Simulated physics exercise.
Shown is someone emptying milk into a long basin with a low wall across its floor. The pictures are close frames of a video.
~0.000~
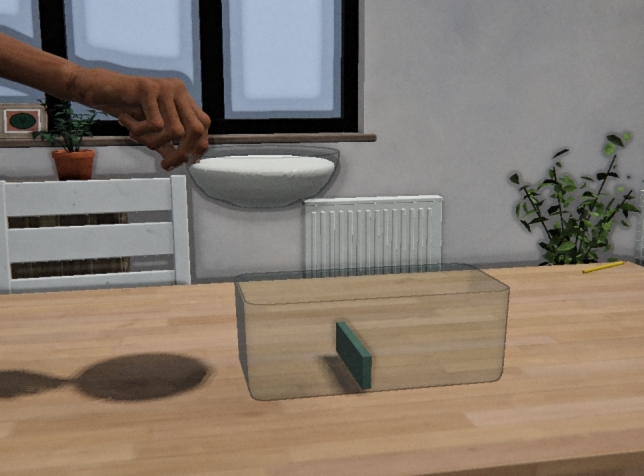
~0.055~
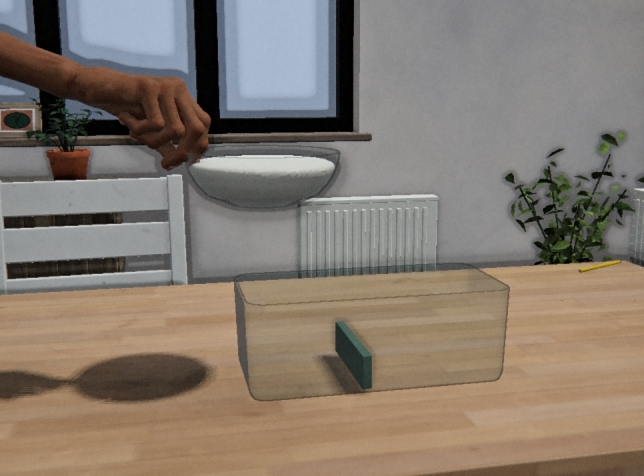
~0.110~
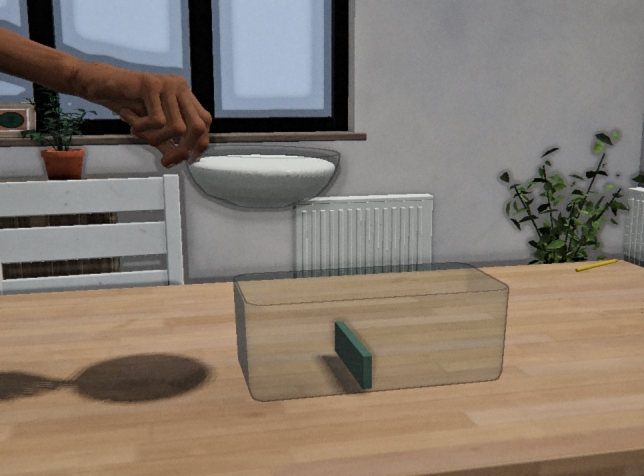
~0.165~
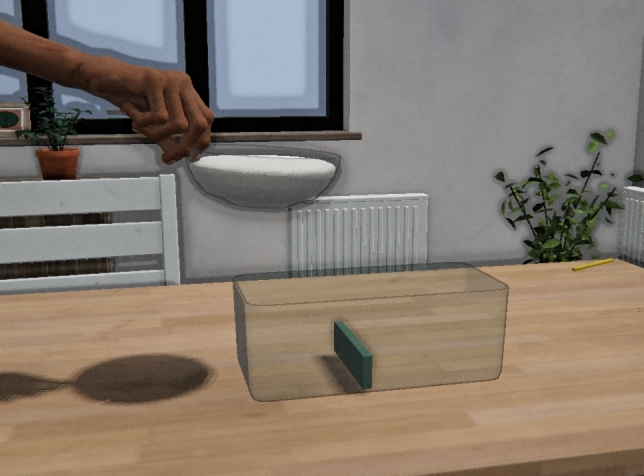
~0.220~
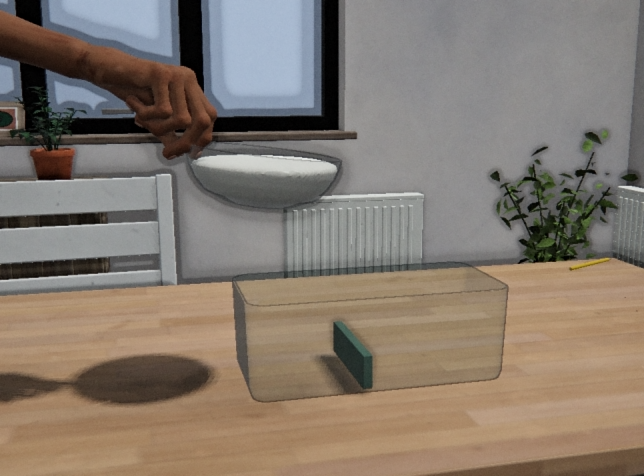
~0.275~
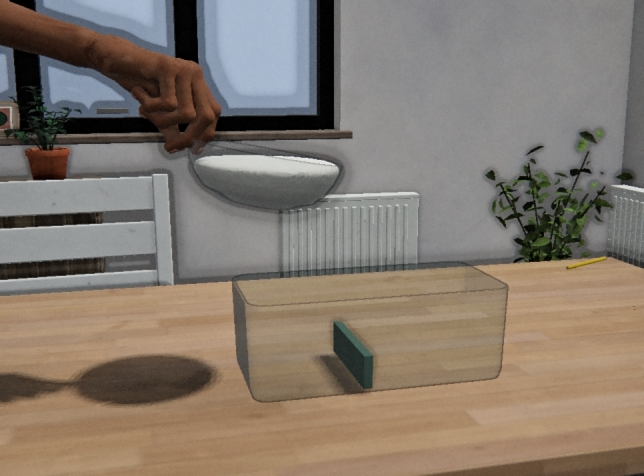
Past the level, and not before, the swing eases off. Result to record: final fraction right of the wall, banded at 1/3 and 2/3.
My call is that the right side exceeds two thirds.
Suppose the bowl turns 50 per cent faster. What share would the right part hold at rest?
Close to 70 in a hundred.
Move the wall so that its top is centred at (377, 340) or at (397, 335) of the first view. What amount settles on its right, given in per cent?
In order, some 60 and 30 in a hundred.
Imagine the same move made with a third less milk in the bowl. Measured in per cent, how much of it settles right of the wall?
Roughly 70 in a hundred.
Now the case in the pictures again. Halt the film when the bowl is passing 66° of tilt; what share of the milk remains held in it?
It still holds close to 25 per cent at that lean.
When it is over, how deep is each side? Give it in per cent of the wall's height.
Once it is still, the left part shows 20 per cent and the right part 60.
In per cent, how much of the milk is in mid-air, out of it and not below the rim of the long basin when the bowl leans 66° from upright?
Estimate: 35 per cent, roughly.
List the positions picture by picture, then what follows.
Tilt 0°; pouring edge (337, 152); surface from (189, 164) to (332, 161); the long basin's rim runs from (240, 291) to (489, 277); the wall's top is at (353, 339), in the first frame.
Tilt 0°; pouring edge (337, 152); surface from (188, 164) to (332, 162), in the second frame.
Tilt 2°; pouring edge (337, 154); surface from (188, 163) to (332, 162), in the third frame.
Tilt 4°; pouring edge (338, 157); surface from (189, 162) to (333, 163), in the fourth frame.
Tilt 7°; pouring edge (338, 161); surface from (191, 162) to (333, 164), in the fifth frame.
Tilt 11°; pouring edge (339, 166); surface from (193, 162) to (336, 164), in the sixth frame.
A moment on, the bowl is tipped part way and 24 per cent is still to pour, 2 is left of the wall and 40 right of it.
Next, the bowl is tipped right over and 0 per cent is still to pour, 22 is left of the wall and 77 right of it.
Then the bowl is tipped right over and 0 per cent is still to pour, 23 is left of the wall and 76 right of it.
Later the bowl is tipped right over and 0 per cent is still to pour, 23 is left of the wall and 76 right of it.
At rest 23 per cent lies left of the wall, 76 right of it and 1 outside.
